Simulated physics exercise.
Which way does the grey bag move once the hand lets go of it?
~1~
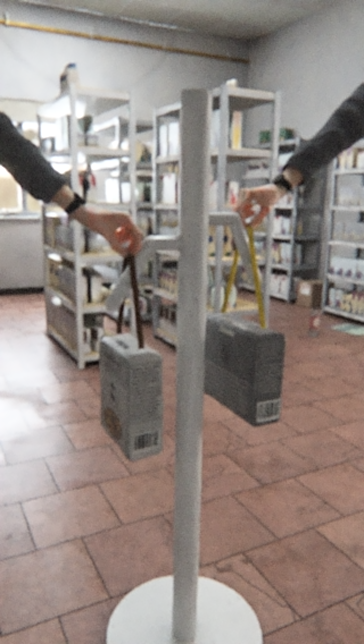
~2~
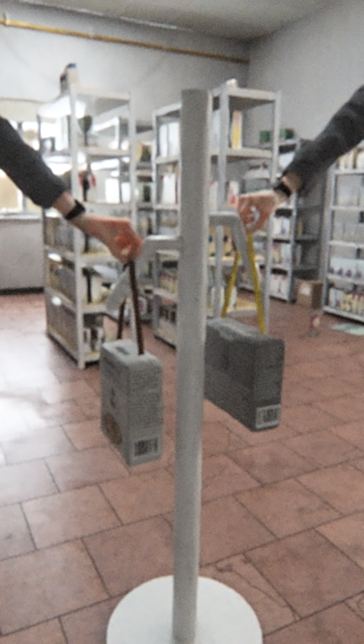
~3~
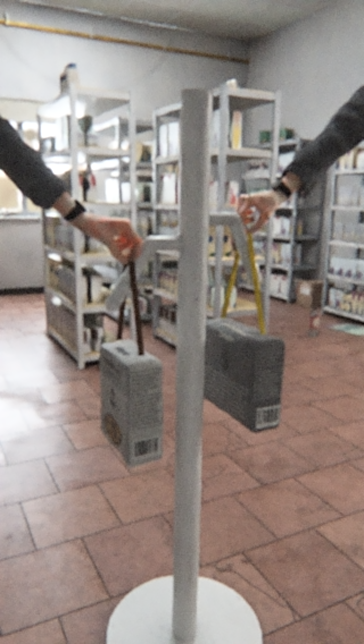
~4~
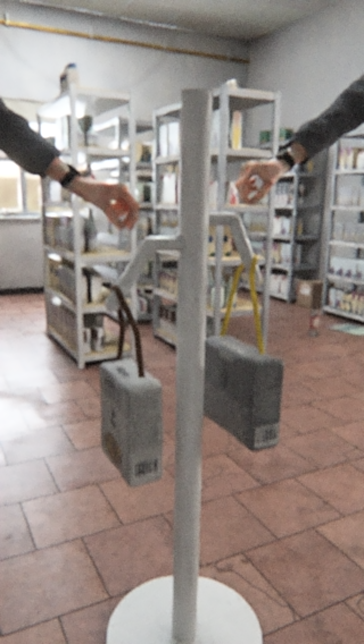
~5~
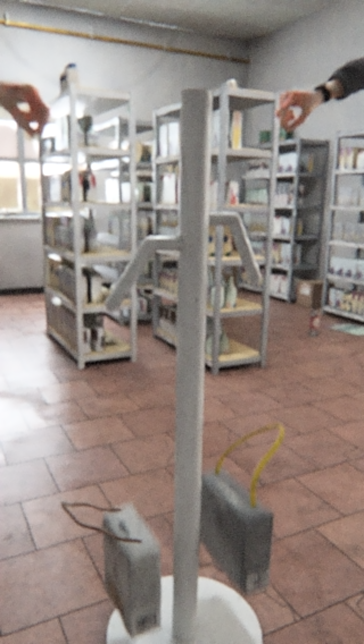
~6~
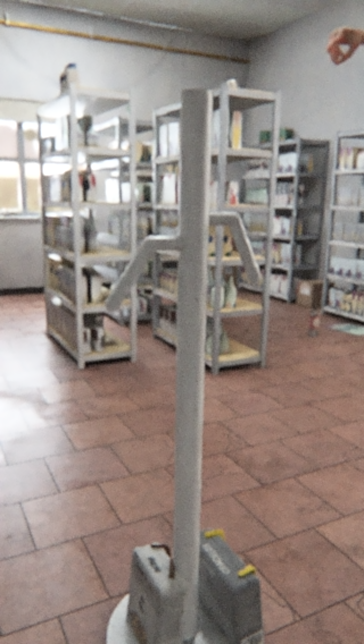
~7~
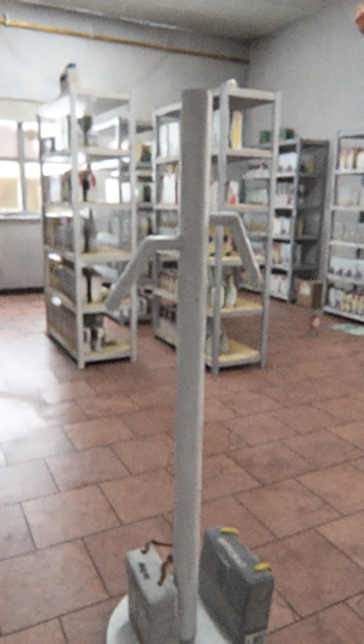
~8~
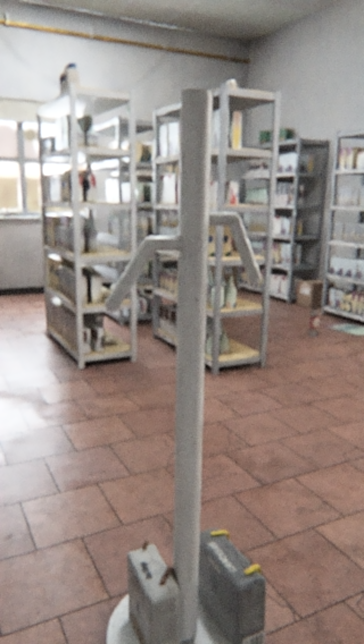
The grey bag moves down, dropping from beside the peg to the floor at the foot of the post.
